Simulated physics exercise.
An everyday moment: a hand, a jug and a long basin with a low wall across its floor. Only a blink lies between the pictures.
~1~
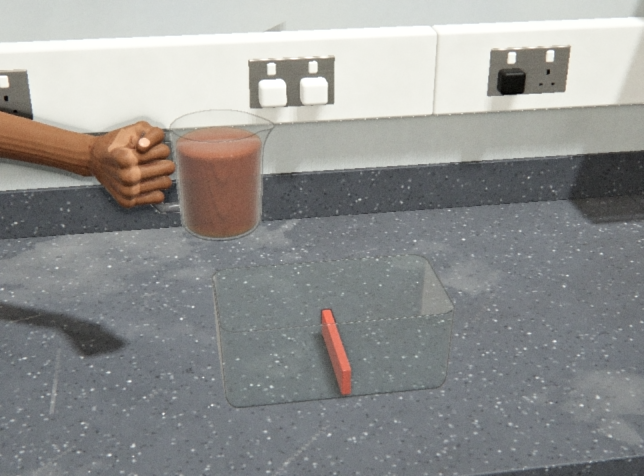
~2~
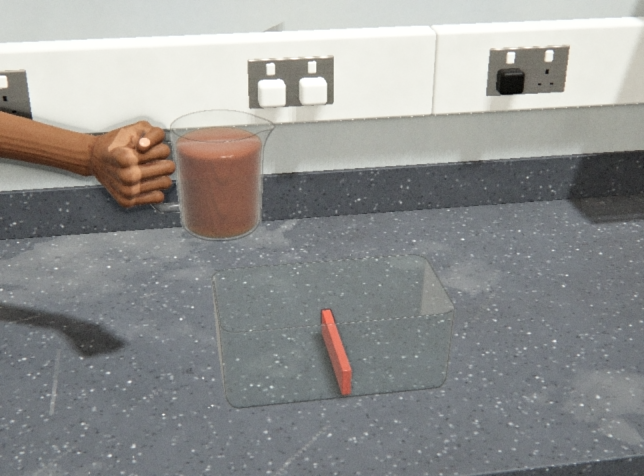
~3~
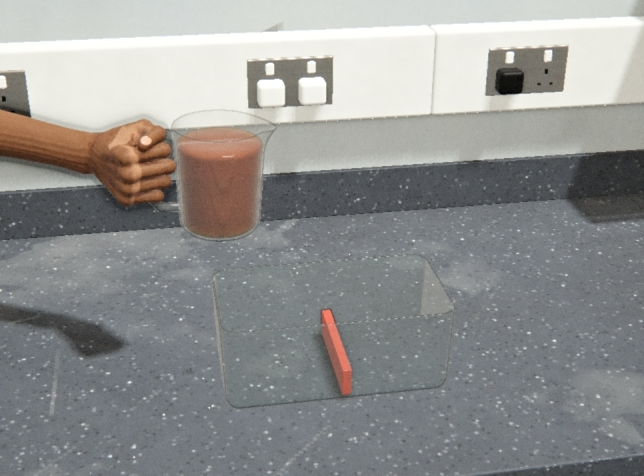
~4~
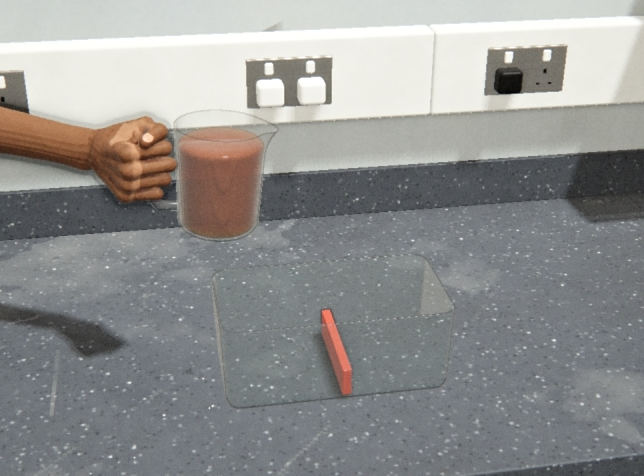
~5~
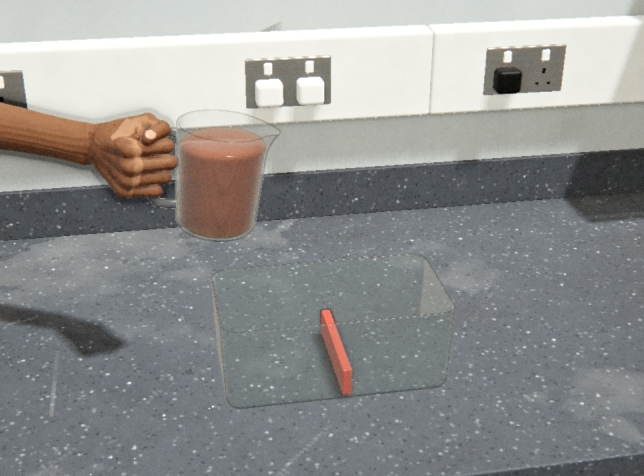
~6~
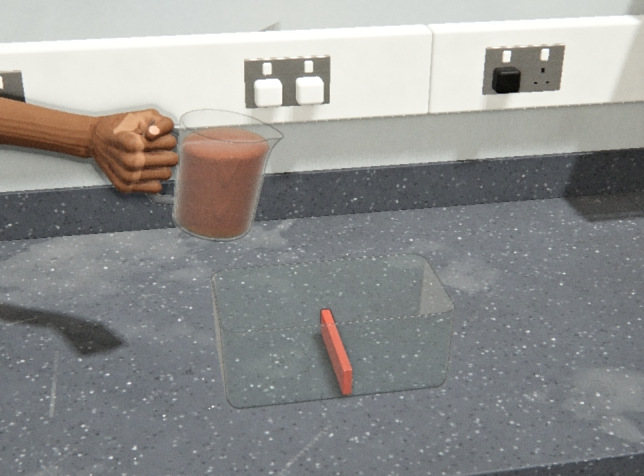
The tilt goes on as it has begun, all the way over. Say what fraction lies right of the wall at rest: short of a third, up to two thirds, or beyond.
The share right of the wall is more than two thirds.
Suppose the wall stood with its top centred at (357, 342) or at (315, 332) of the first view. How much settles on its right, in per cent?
Roughly 35 per cent, and 95 per cent.
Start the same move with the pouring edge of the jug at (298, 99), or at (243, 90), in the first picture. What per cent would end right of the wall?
In turn 90 and 40 in a hundred.
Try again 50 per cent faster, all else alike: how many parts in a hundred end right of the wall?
Some 80 per cent.
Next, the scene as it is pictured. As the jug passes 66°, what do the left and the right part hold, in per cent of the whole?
Left about 0, right about 0.
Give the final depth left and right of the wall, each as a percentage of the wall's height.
The left part 20 per cent, the right part 90.
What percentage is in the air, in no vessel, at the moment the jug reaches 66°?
Roughly 15 in a hundred.
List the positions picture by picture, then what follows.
The first frame shows tilt 0°; pouring edge (275, 124); surface from (174, 142) to (262, 137); the long basin's rim runs from (216, 301) to (440, 283); the wall's top is at (336, 340).
The second frame shows tilt 0°; pouring edge (275, 124); surface from (175, 142) to (262, 137).
The third frame shows tilt 2°; pouring edge (276, 125); surface from (175, 141) to (263, 138).
The fourth frame shows tilt 4°; pouring edge (278, 127); surface from (176, 141) to (265, 139).
The fifth frame shows tilt 7°; pouring edge (281, 130); surface from (178, 141) to (266, 139).
The sixth frame shows tilt 11°; pouring edge (283, 134); surface from (180, 142) to (270, 140).
A moment on, the jug is tipped part way and 83 per cent is still to pour, 0 is left of the wall and 1 right of it.
Next, the jug is tipped on its side and 38 per cent is still to pour, 2 is left of the wall and 34 right of it.
Then the jug is tipped on its side and 9 per cent is still to pour, 6 is left of the wall and 77 right of it.
Later the jug is tipped on its side and 2 per cent is still to pour, 13 is left of the wall and 83 right of it.
In the end 18 per cent lies left of the wall, 81 right of it and 1 outside.
